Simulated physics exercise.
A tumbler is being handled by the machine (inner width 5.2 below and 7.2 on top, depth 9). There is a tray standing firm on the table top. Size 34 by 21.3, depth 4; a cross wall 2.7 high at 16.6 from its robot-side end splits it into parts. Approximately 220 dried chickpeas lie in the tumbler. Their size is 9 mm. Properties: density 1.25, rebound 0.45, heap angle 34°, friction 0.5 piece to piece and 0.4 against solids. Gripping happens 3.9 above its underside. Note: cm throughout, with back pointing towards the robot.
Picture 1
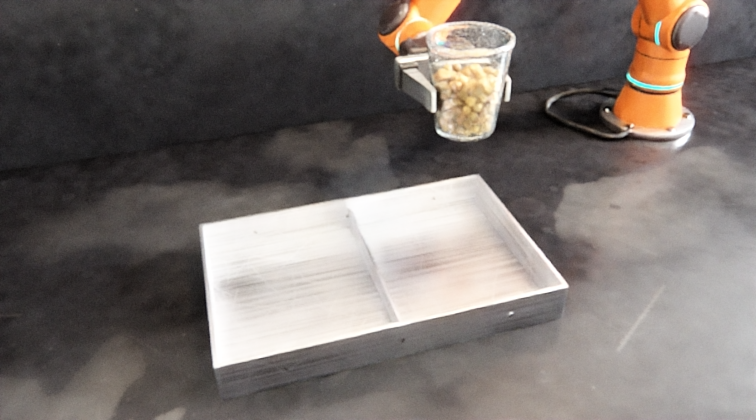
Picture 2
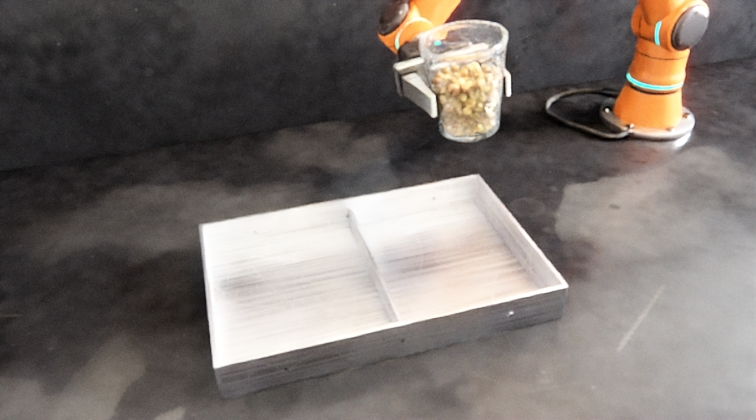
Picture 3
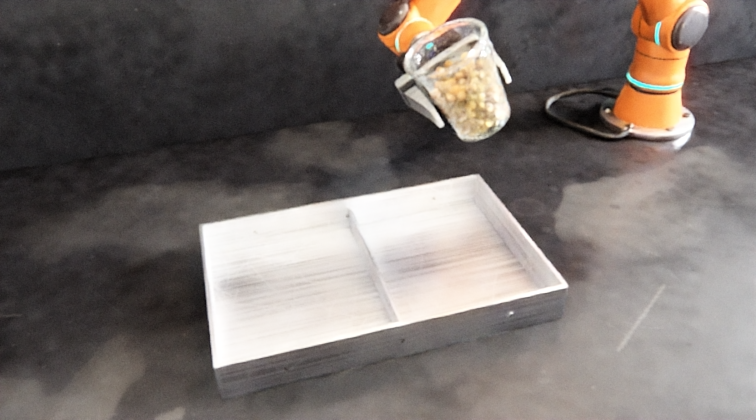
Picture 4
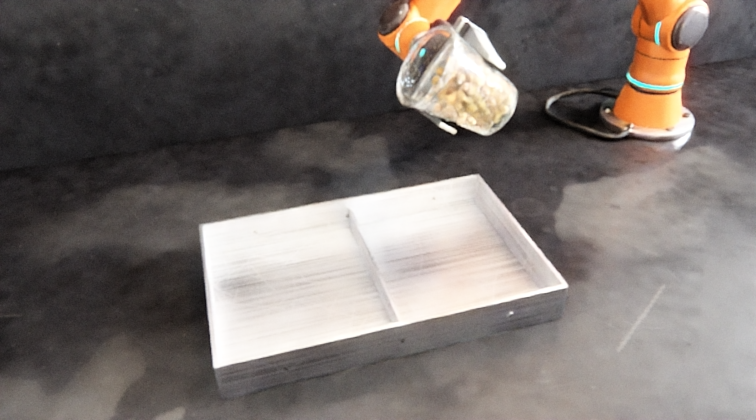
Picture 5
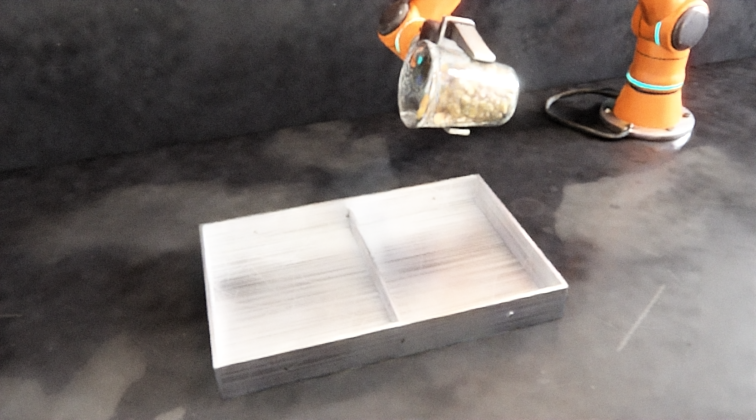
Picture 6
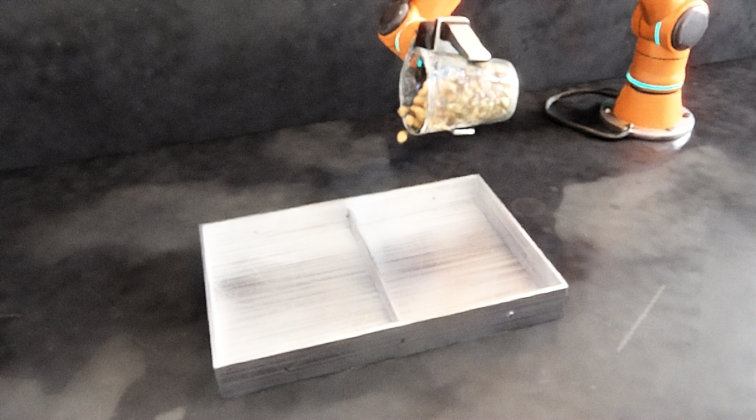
An orange robot arm held a clear tumbler of dried chickpeas above a pale, two-part tray on a dark table, then tilted it left until a few chickpeas began dropping from its rim.
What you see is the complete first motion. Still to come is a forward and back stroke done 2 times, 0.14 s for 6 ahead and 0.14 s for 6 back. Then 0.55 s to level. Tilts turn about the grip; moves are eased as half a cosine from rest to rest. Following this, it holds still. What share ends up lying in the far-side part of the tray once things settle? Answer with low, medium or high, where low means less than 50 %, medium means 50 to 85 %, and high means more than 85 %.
Medium.
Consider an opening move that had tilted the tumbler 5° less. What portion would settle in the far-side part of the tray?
Estimate: Close to 60 per cent.
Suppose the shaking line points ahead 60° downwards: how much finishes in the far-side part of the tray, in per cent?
I'd say close to 20 per cent.
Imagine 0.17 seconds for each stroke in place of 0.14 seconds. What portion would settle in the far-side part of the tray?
Estimate: Near 65 per cent.
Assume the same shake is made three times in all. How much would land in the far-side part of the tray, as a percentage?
75 per cent.
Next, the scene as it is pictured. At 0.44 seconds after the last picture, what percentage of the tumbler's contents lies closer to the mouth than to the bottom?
Mouth half share: Roughly 55 %.
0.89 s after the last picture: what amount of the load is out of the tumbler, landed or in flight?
By then about 90 % is out.
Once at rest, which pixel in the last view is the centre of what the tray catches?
Around (301, 293) in the last view.
Then, 0.44 s after the last picture, tilted 82° forward, highest piece 21 above the table; 138 in the far-side part, 56 in the tumbler, 22 in the robot-side part, 1 in flight or on a rim.
Then, 0.89 s after the last picture, tilted 29° forward, highest piece 22 above the table; 164 in the far-side part, 33 in the robot-side part, 20 in the tumbler.
Then, 1.31 s after the last picture, level, highest piece 20 above the table; 164 in the far-side part, 33 in the robot-side part, 20 in the tumbler.
Then, 2.36 s after the last picture, level, highest piece 20 above the table; 164 in the far-side part, 33 in the robot-side part, 20 in the tumbler.
Final count, 164 in the far-side part, 33 in the robot-side part, 20 in the tumbler. That is 76 % in the far-side part of the tray.
